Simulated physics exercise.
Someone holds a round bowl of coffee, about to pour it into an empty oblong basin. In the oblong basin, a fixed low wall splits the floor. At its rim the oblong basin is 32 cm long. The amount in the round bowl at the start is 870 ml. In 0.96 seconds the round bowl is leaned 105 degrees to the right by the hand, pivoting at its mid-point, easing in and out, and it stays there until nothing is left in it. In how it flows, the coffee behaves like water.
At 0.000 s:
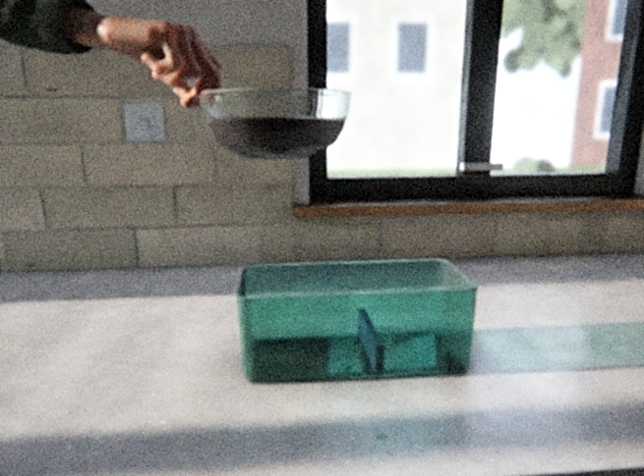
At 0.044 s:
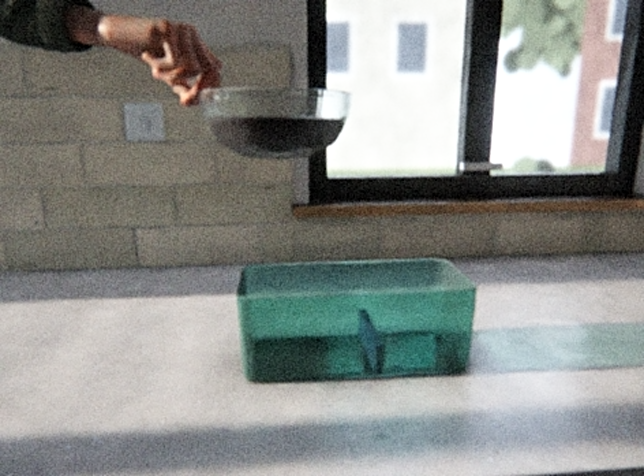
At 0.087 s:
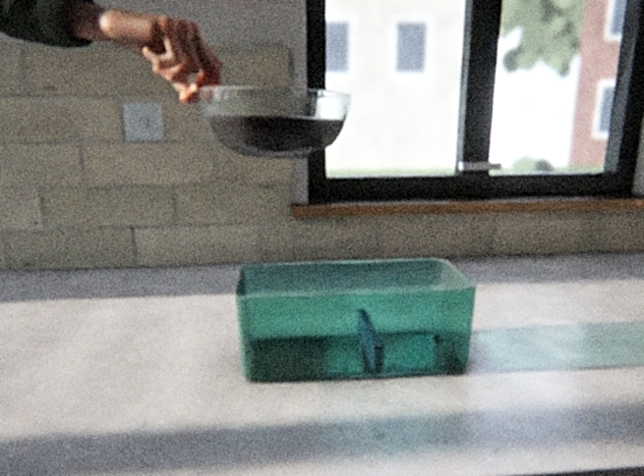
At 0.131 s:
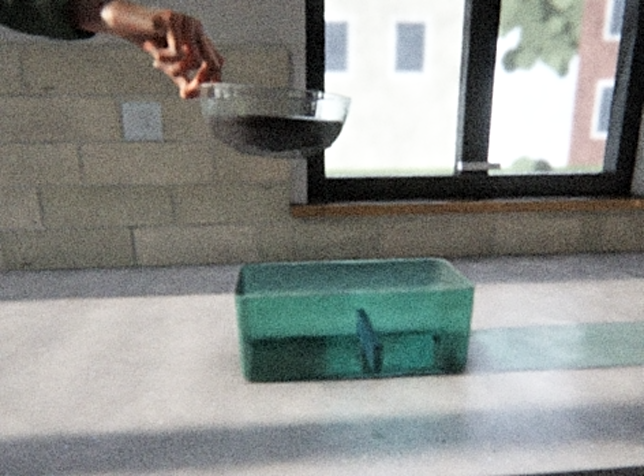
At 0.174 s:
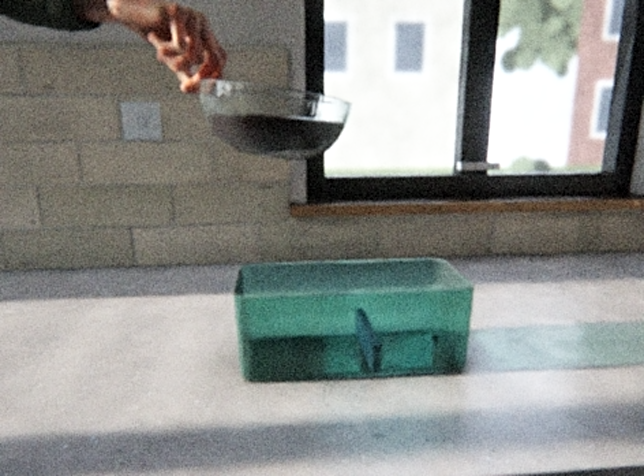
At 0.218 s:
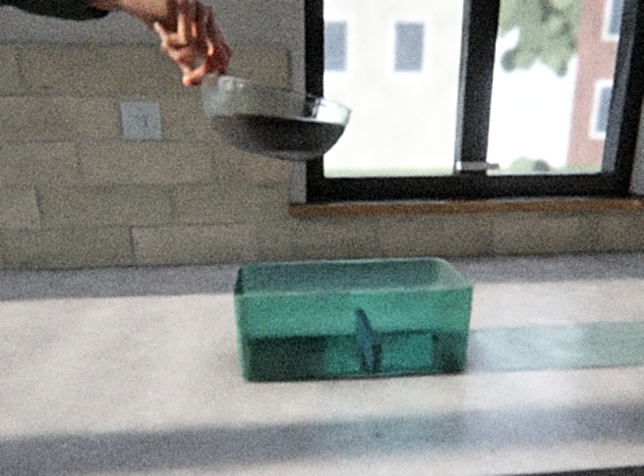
A hand holds a round bowl of dark liquid above a green basin, tilting it slightly right.
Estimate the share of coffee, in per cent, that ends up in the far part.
About 61 per cent.
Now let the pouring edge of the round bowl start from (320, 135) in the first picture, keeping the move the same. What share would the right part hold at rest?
30 %.
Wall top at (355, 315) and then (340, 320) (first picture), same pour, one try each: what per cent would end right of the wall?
In turn about 75 and 85 per cent.
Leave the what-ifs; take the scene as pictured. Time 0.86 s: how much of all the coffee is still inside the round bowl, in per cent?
About 2 percent.
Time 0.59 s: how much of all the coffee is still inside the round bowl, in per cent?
Some 40 % of it is still there.
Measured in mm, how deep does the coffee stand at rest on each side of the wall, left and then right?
14 mm left, 32 mm right.
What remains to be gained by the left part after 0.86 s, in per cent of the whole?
About 18 percent.
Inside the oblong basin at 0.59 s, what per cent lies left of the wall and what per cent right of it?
Left roughly 0 per cent, right roughly 6.
By 0.59 s the tilt is 71° and 41 per cent is still to pour, 0 is left of the wall and 6 right of it.
By 0.86 s the tilt is 102° and 2 per cent is still to pour, 20 is left of the wall and 62 right of it.
By 1.15 s the tilt is 105° and 0 per cent is still to pour, 37 is left of the wall and 61 right of it.
By 1.46 s the tilt is 105° and 0 per cent is still to pour, 38 is left of the wall and 61 right of it.
At rest 38 per cent lies left of the wall, 61 right of it and 2 outside.
